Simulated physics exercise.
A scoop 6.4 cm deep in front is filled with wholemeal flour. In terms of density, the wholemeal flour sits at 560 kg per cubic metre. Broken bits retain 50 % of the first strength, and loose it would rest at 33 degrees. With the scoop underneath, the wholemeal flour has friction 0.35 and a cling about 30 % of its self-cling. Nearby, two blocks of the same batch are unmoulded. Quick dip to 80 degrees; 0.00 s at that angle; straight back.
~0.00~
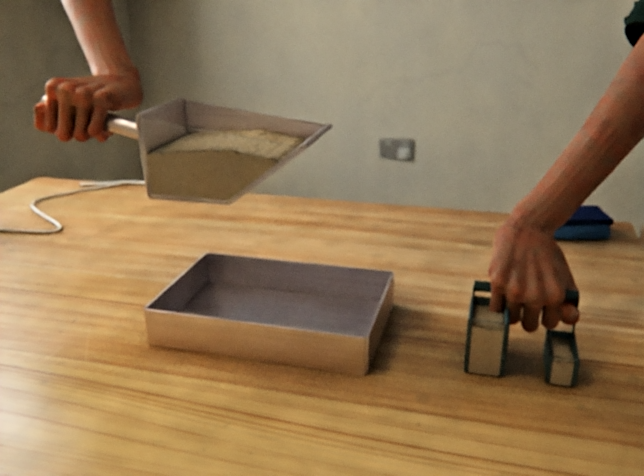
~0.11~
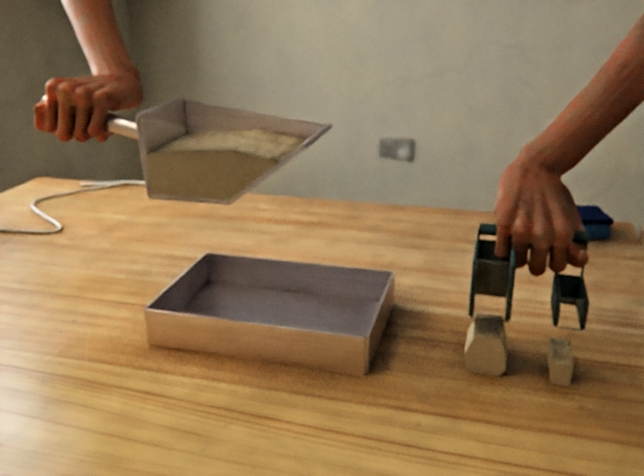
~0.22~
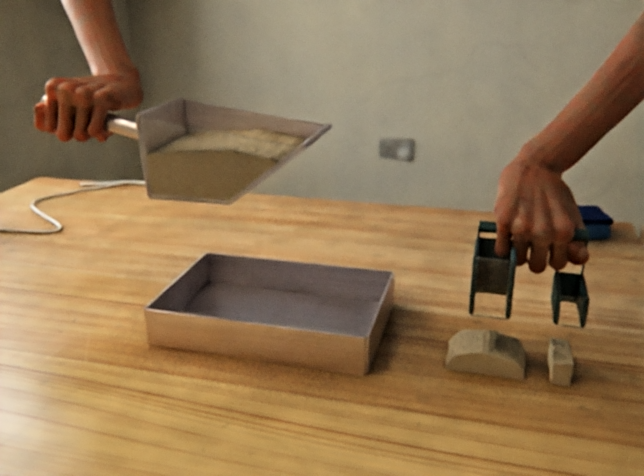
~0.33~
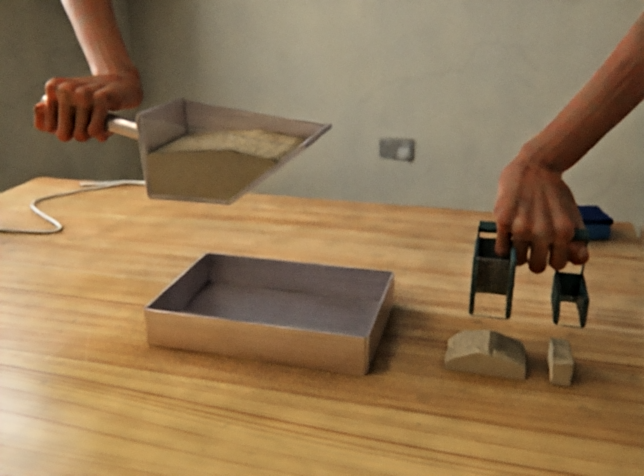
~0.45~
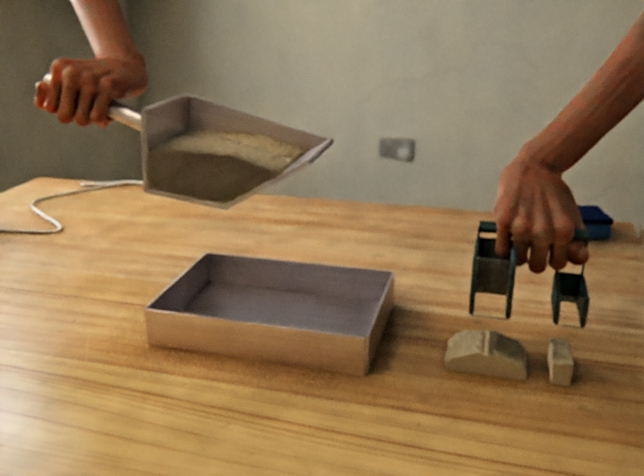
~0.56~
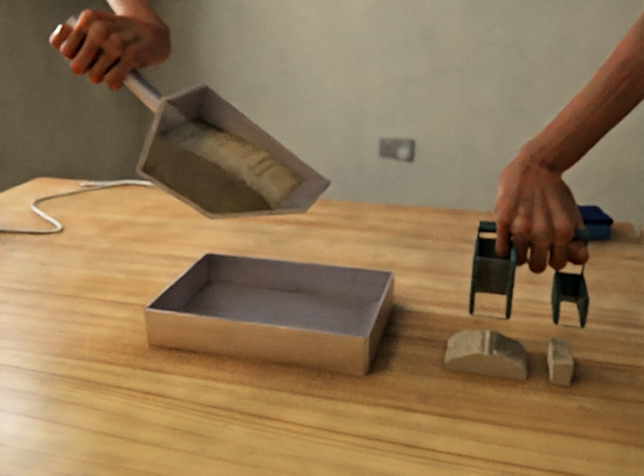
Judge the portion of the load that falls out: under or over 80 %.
In excess of 80 %.
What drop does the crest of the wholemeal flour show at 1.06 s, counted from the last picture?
About 10.0 centimetres.
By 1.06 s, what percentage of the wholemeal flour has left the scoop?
That comes to about 90 per cent.
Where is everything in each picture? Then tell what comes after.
Lip at (302, 145), tilt 0 degrees; top of the wholemeal flour at (229, 150); blocks stand 5.5 cm, 2.6 cm (left to right), in the first frame.
Lip at (302, 145), tilt 0 degrees; top of the wholemeal flour at (229, 150); blocks stand 4.6 cm, 2.6 cm (left to right), in the second frame.
Lip at (302, 145), tilt 0 degrees; top of the wholemeal flour at (229, 150); blocks stand 2.6 cm, 2.6 cm (left to right), in the third frame.
Lip at (302, 145), tilt 0 degrees; top of the wholemeal flour at (229, 150); blocks stand 2.6 cm, 2.6 cm (left to right), in the fourth frame.
Lip at (305, 162), tilt 7 degrees; top of the wholemeal flour at (183, 151); blocks stand 2.6 cm, 2.5 cm (left to right), in the fifth frame.
Lip at (303, 208), tilt 29 degrees; top of the wholemeal flour at (157, 138); blocks stand 2.6 cm, 2.5 cm (left to right), in the sixth frame.
After 0.79 s, the scoop is at 75 degrees and 0 % has left it.
After 1.06 s, the scoop is at 58 degrees and 88 % has left it.
After 1.34 s, the scoop is at 4 degrees and 97 % has left it.
After 1.61 s, the scoop is at 0 degrees and 97 % has left it.
After 1.92 s, at the end, the scoop is at 0 degrees and 97 % has left it.
